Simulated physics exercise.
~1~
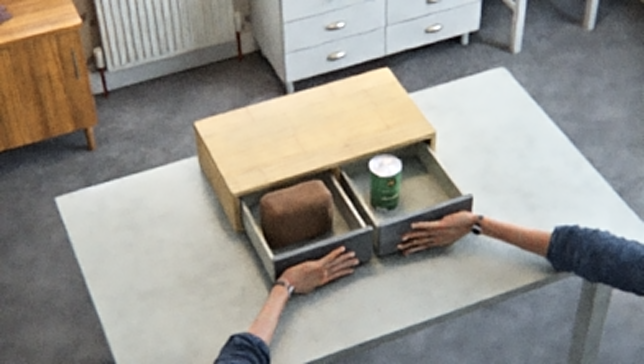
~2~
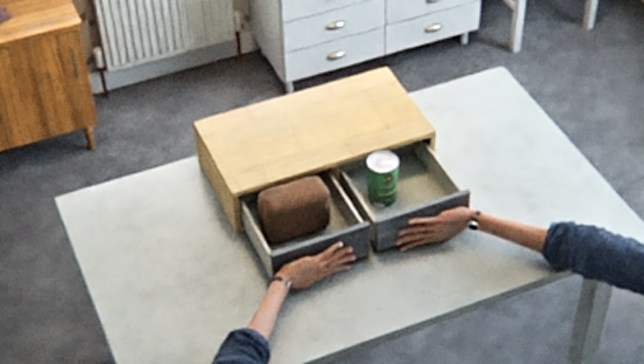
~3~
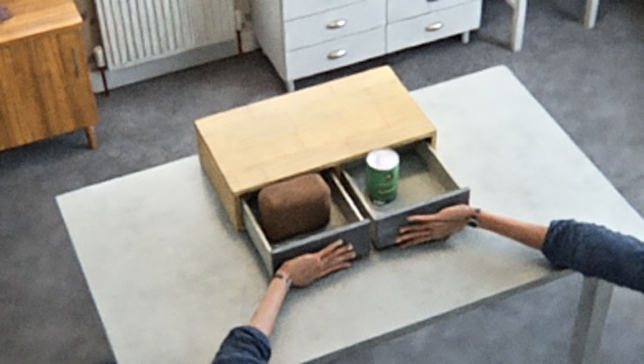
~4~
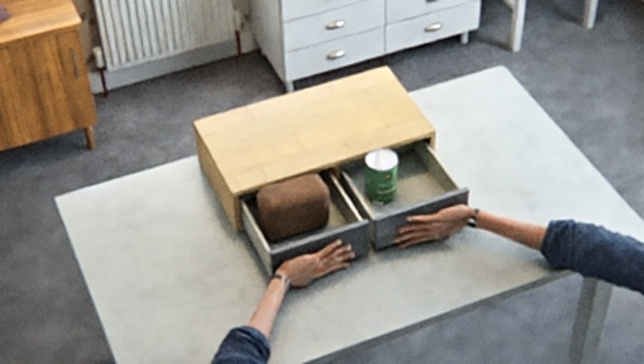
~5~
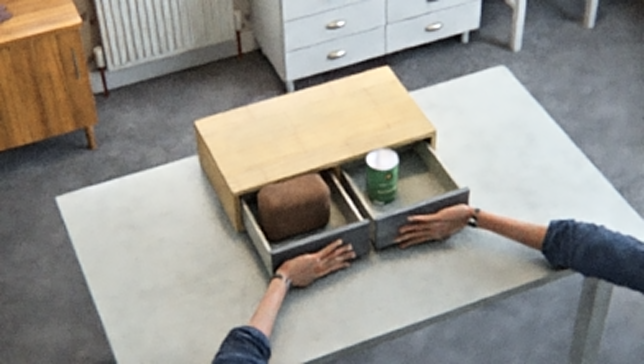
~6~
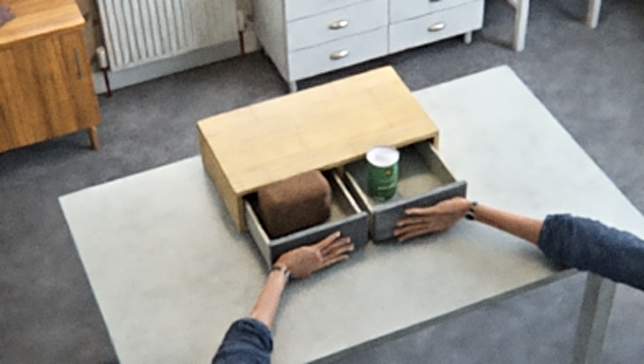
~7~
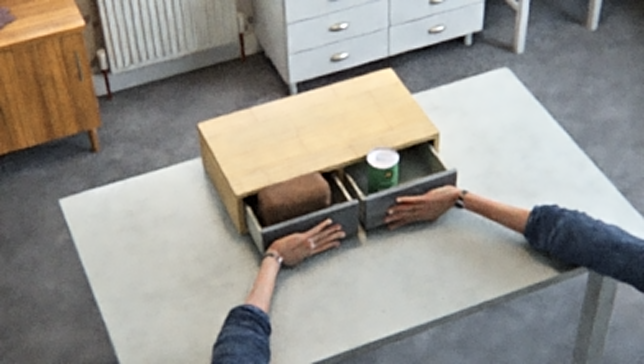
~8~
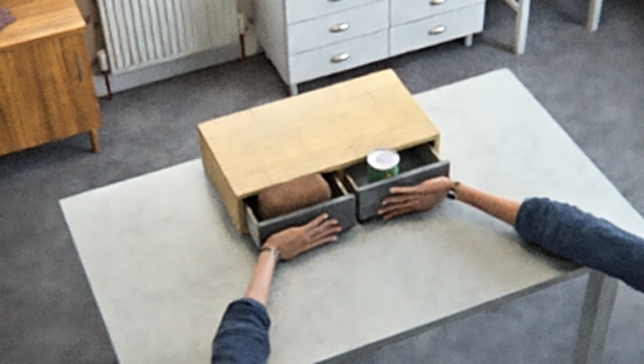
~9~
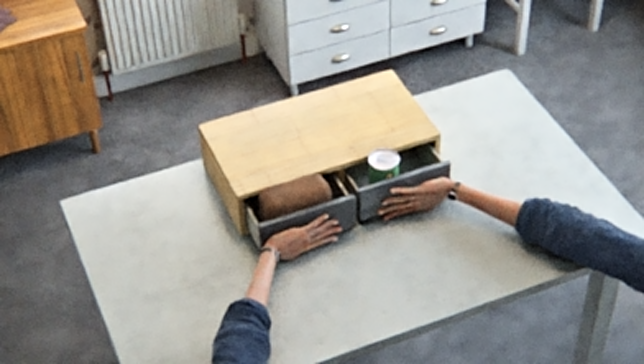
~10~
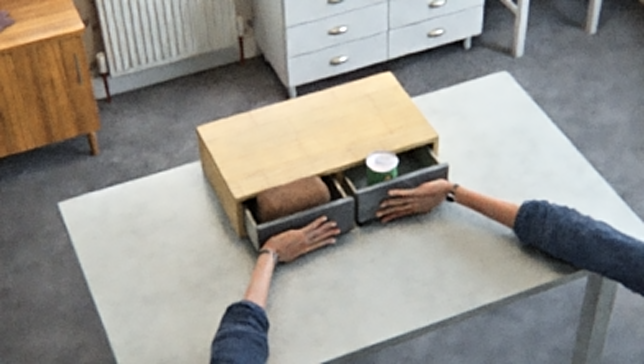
On a pale table, two hands pushing a small chest's drawers, holding a brown loaf and green tin, partway in, both staying ajar.
